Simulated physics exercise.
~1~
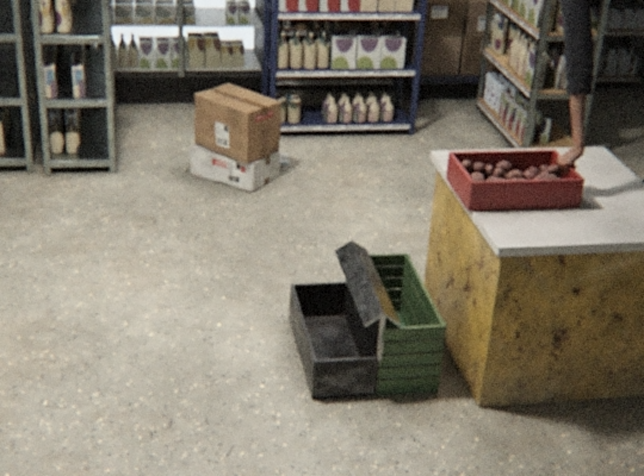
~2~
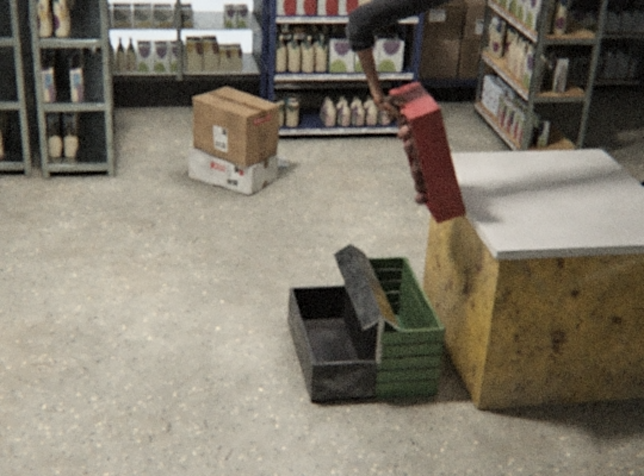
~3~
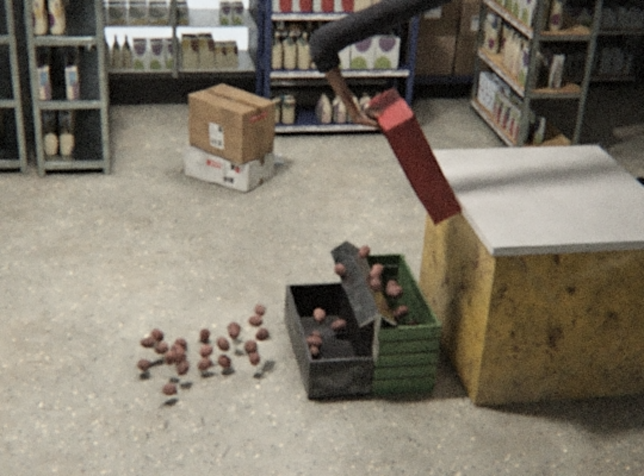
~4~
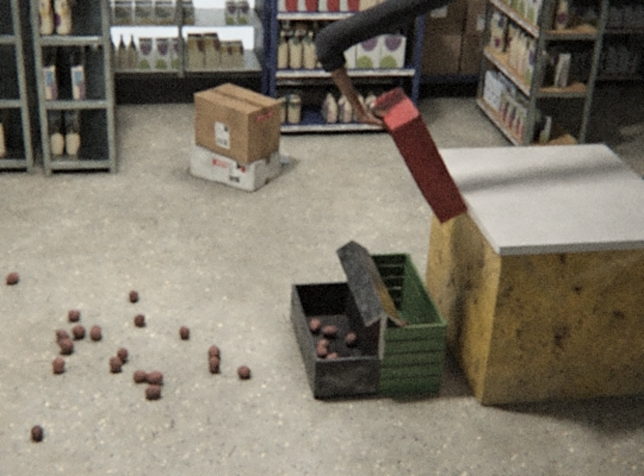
In a storeroom lined with stocked shelves, seen from slightly above by a gently swaying camera, a red crate of red potatoes sits on a pale-topped yellow bench at right. Below stand an empty black tote and a green bin, with a roof-shaped splitter between them, and cardboard boxes rest behind. A dark arm grips the crate and tips it steeply leftward over the bench edge. Potatoes tumble out, some striking the splitter and dropping into both containers, while many land on the floor to the left. They roll farther and scatter, leaving several in the tote as the crate hangs tilted.
